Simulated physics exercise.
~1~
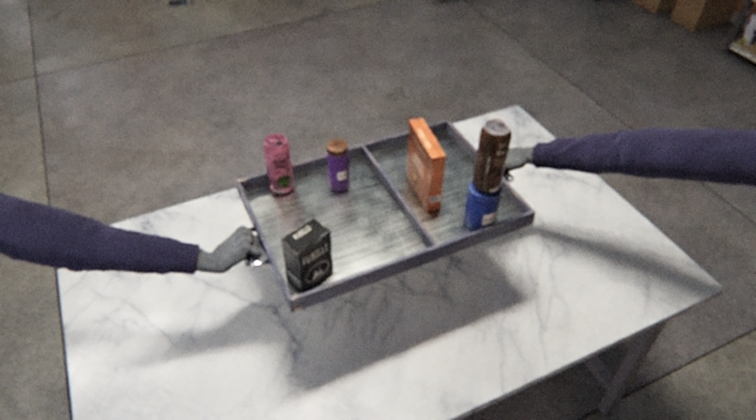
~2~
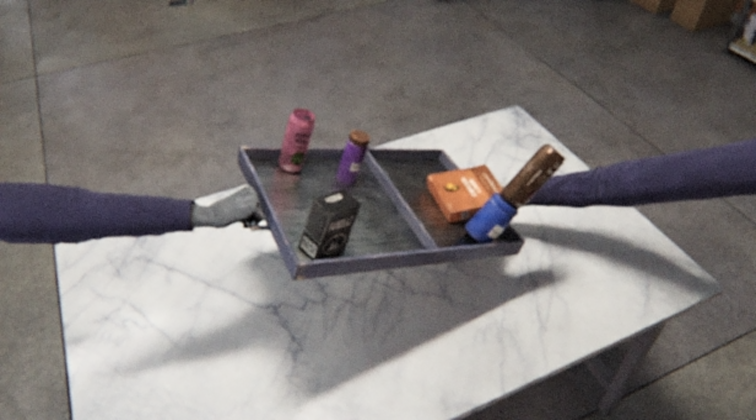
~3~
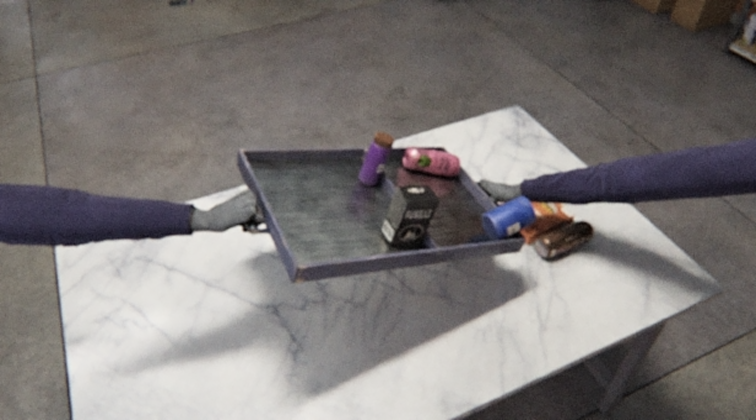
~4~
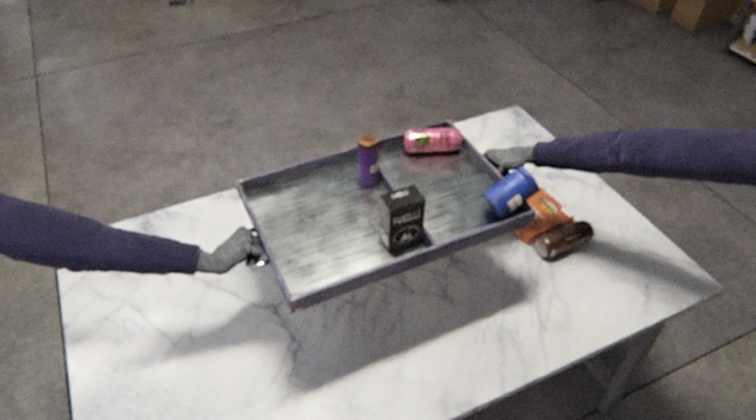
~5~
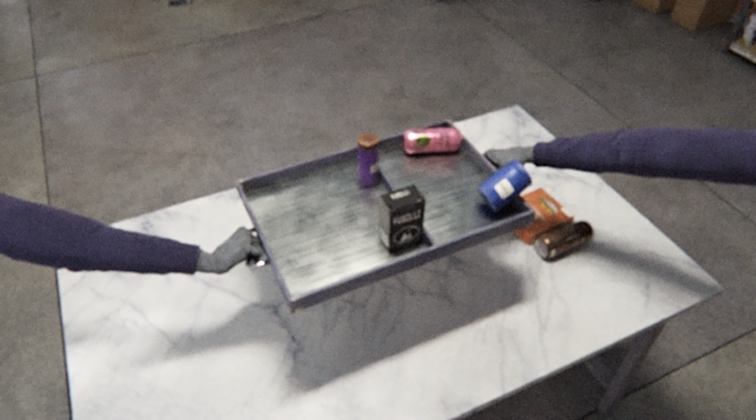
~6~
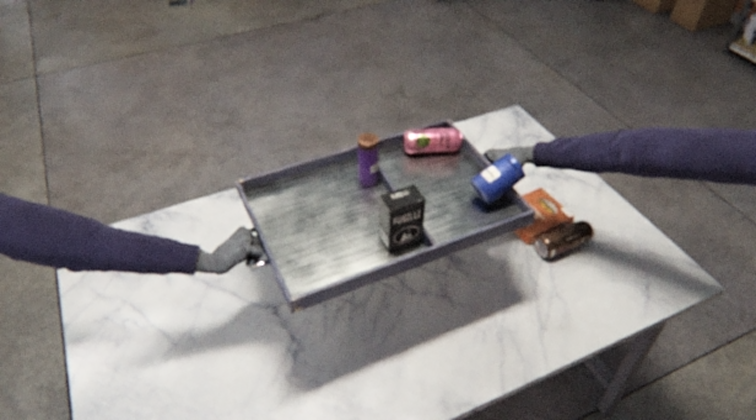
Two hands tipped a tray down to the right, sending an orange packet and brown can over the edge onto the marble table, then levelled it with the pink can and blue jar toppled and the black packet and purple shaker upright.
